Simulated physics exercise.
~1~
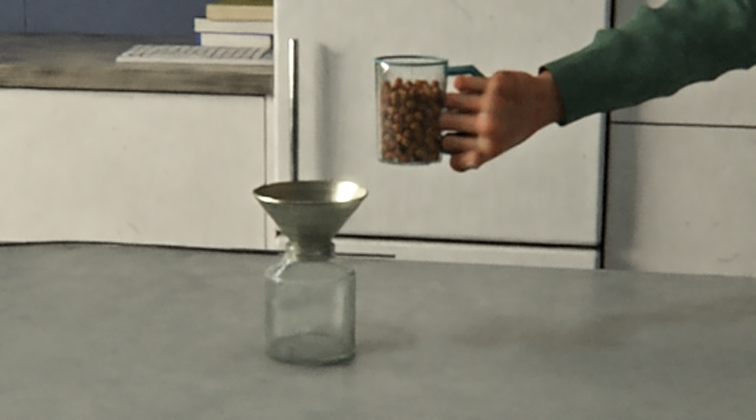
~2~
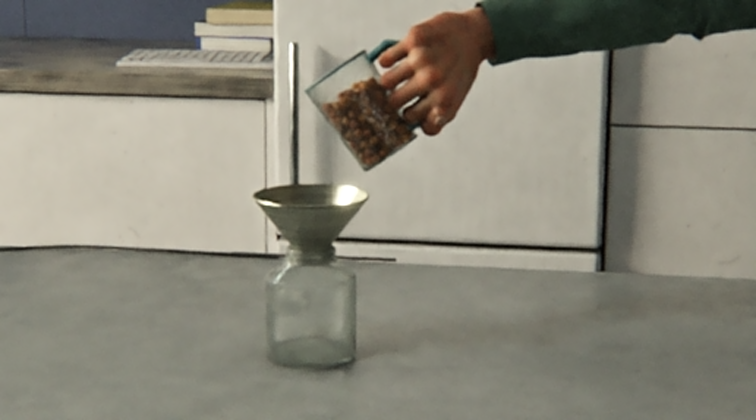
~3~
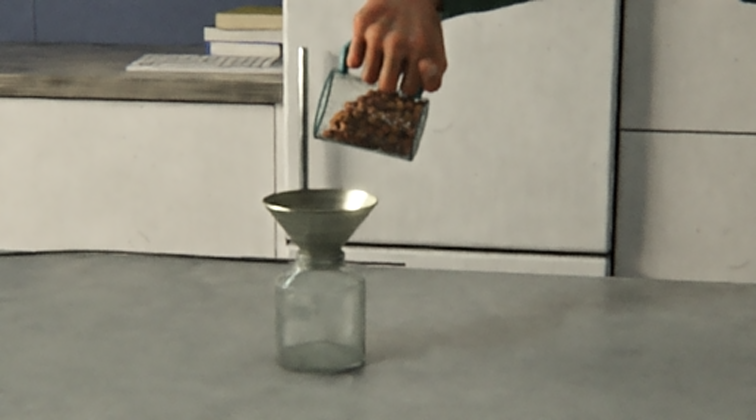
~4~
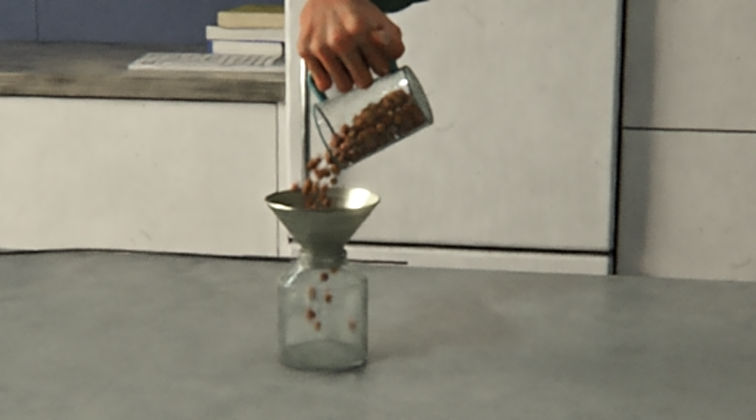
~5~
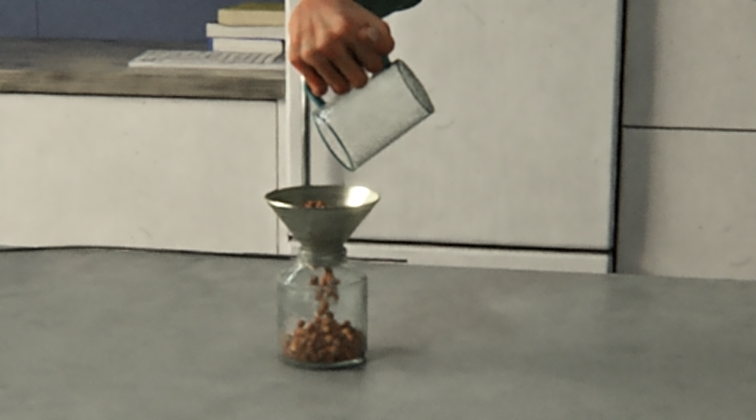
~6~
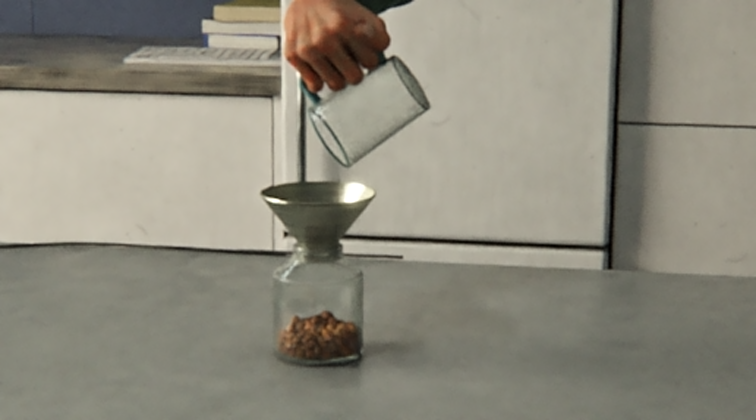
We see a hand in a green sleeve move a glass cup of small brown balls left above a funnel in a clear jar and tip it, pouring the balls through until the cup is empty and they lie piled in the jar's bottom.
